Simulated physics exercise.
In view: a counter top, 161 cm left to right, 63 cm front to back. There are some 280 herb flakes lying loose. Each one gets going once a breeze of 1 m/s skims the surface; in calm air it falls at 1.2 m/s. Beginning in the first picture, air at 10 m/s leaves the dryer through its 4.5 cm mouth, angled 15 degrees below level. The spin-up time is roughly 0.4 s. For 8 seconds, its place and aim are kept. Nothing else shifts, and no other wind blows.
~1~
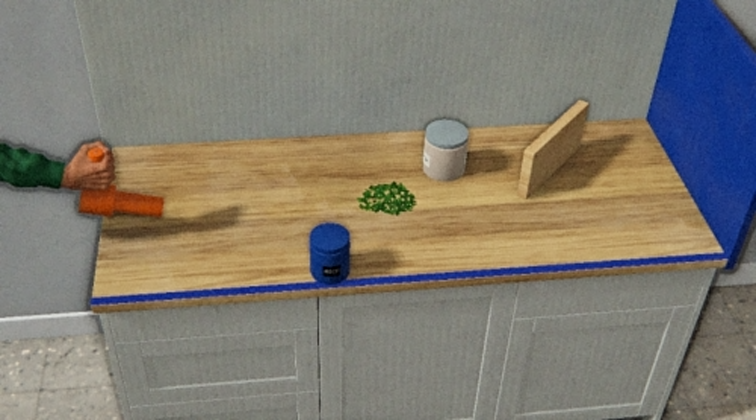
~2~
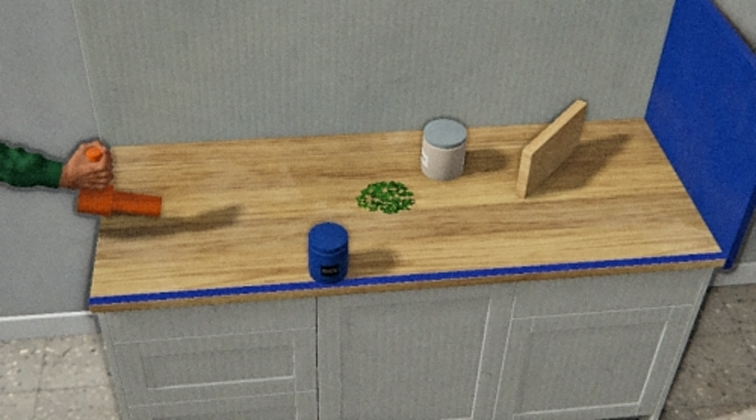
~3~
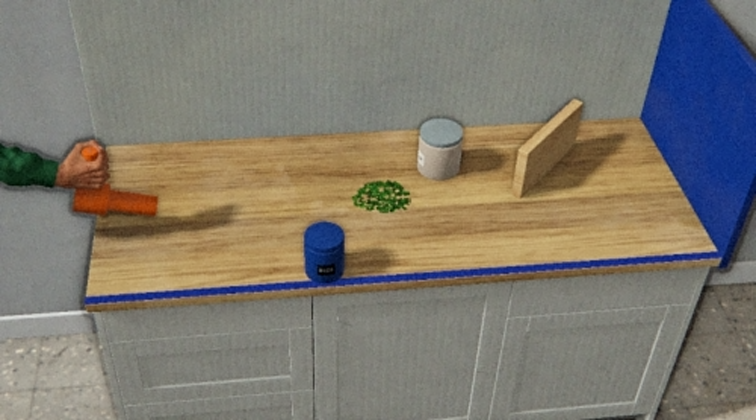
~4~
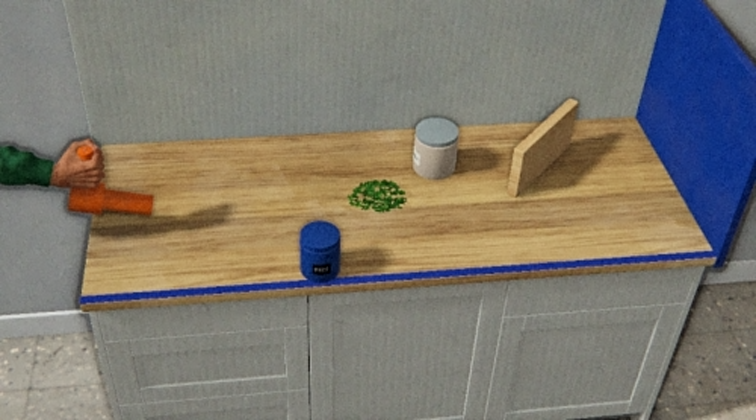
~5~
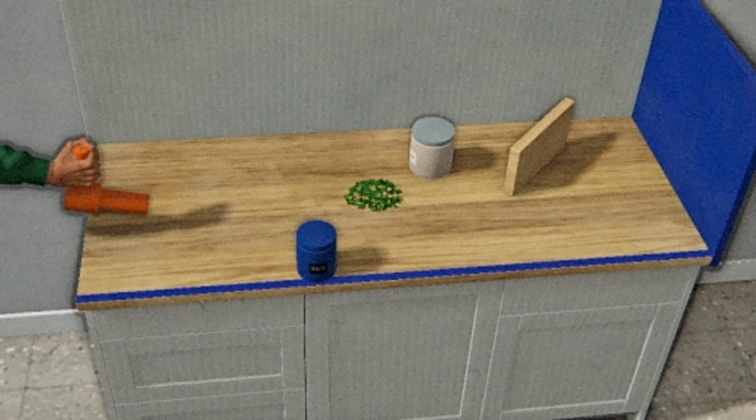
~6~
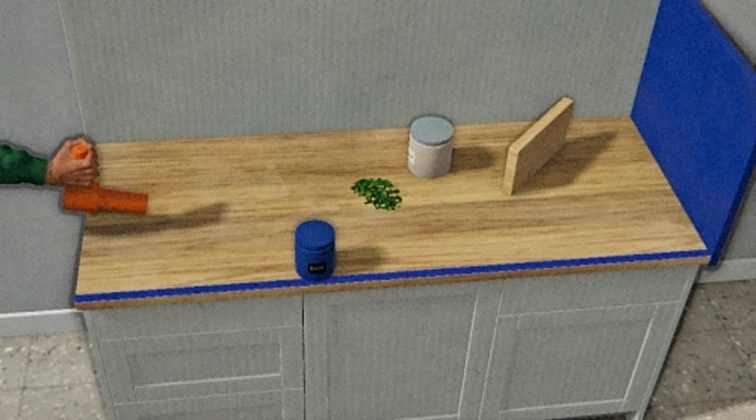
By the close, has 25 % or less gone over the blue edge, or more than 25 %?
Short version: The quarter limit is kept at that edge.
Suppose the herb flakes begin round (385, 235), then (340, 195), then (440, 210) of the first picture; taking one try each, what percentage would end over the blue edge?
80, 0 and 2 in a hundred, respectively.
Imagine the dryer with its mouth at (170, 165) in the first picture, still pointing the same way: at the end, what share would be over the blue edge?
Then the share would be close to 60 percent.
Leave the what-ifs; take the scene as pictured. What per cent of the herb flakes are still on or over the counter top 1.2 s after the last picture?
Roughly 100 per cent.
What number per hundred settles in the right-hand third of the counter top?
100 %.
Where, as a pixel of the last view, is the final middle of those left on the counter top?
(593, 128).
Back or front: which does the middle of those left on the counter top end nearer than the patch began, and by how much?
It drifts toward the rear side, close to 25 cm in all.
Then, 1.2 s after the last picture, 98 % are on the move or not yet settled, 0 % are over the blue edge; the middle of those still in play is near (532, 125).
Then, 2.2 s after the last picture, 87 % are on the move or not yet settled, 0 % are over the blue edge; the middle of those still in play is near (570, 127).
Then, 4.0 s after the last picture, 65 % are on the move or not yet settled, 0 % are over the blue edge; the middle of those still in play is near (590, 127).
Then, 7.6 s after the last picture, at the end, 0 % are over the blue edge; the middle of those still in play is near (593, 128).
